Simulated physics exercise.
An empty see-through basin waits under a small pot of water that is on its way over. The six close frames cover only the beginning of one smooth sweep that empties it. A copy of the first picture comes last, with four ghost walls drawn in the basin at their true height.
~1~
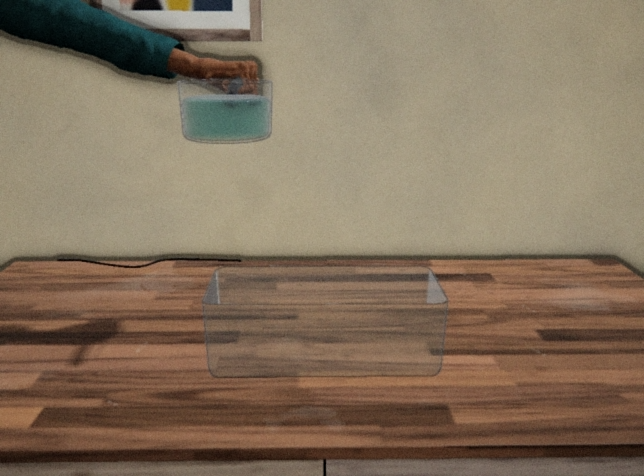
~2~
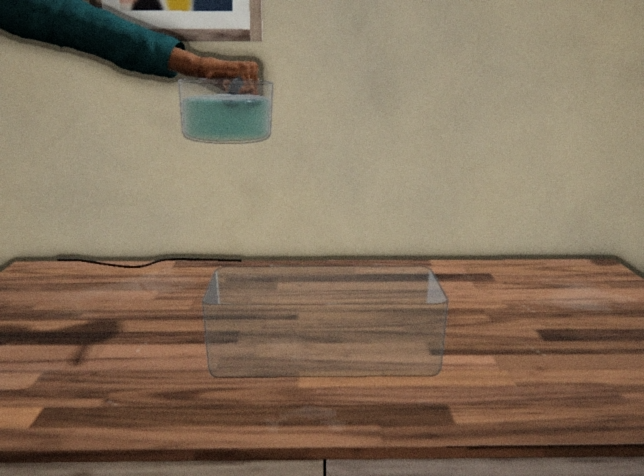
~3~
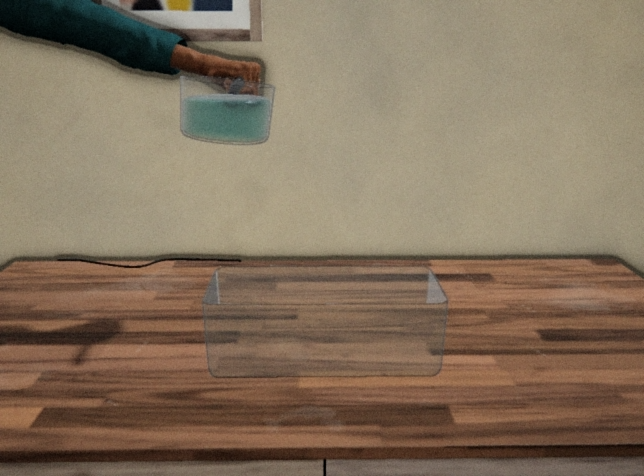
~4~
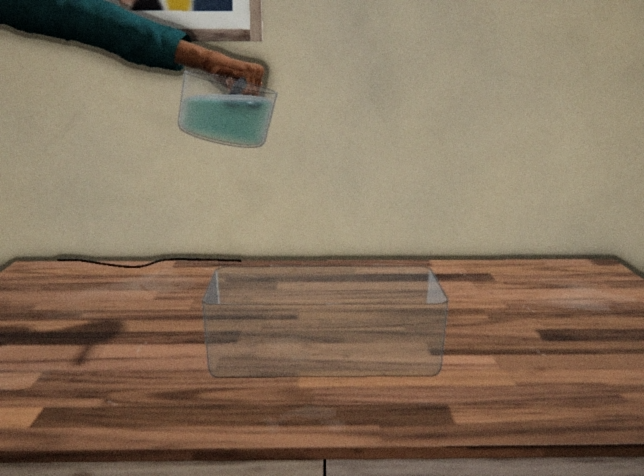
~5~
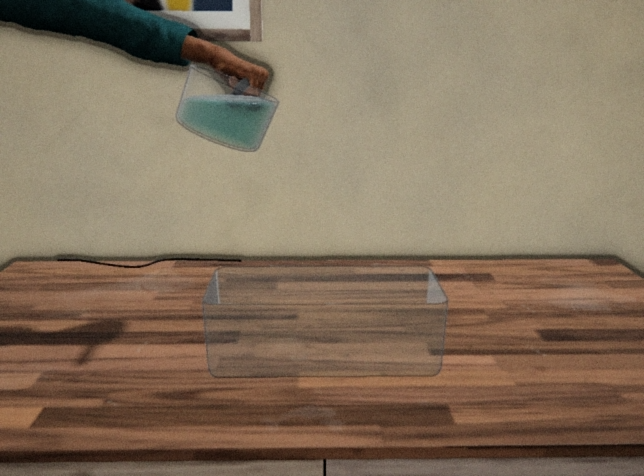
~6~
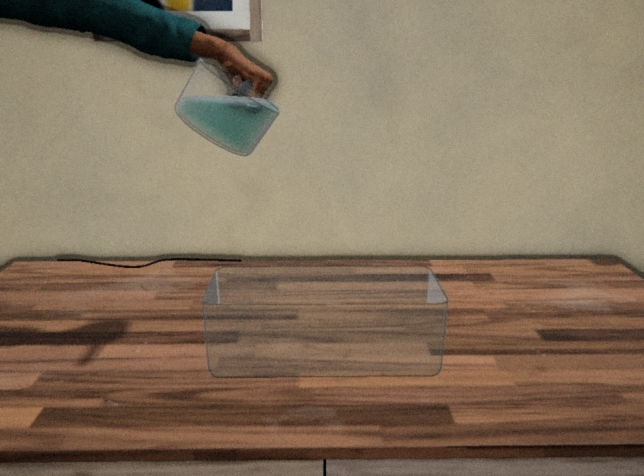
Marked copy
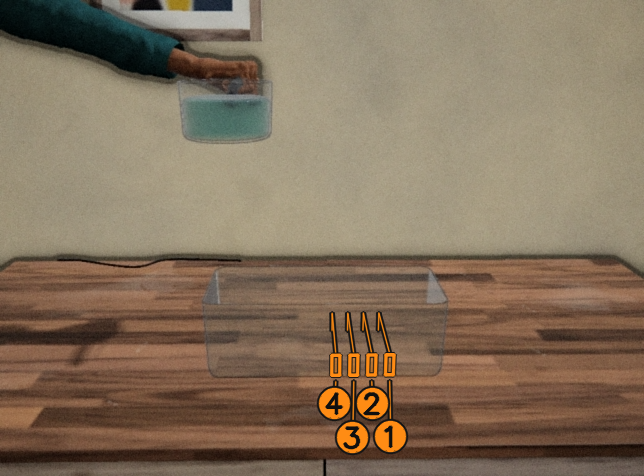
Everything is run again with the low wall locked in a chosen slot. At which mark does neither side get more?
Best: 4.
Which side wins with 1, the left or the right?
More ends on the left.
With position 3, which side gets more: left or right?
The left side.
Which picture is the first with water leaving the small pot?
In picture 6.
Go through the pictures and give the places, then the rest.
The first frame shows upright, lip at (270, 81); basin from (209, 375) to (441, 373); nothing has left yet.
The second frame shows upright, lip at (271, 82); nothing has left yet.
The third frame shows tipped about 6°, lip at (273, 86); nothing has left yet.
The fourth frame shows tipped about 13°, lip at (275, 92); nothing has left yet.
The fifth frame shows tipped about 22°, lip at (278, 100); nothing has left yet.
The sixth frame shows tipped about 34°, lip at (278, 111); water is over the lip, down to (278, 111).
On the marked copy, 1 at (389, 380); 2 at (371, 381); 3 at (353, 381); 4 at (335, 381).
If 1 is chosen, about 78 % ends left of the wall and 17 % right of it; 5 % is lost outside.
If 2 is chosen, about 82 % ends left of the wall and 14 % right of it; 5 % is lost outside.
If 3 is chosen, about 80 % ends left of the wall and 15 % right of it; 5 % is lost outside.
If 4 is chosen, about 51 % ends left of the wall and 45 % right of it; 5 % is lost outside.
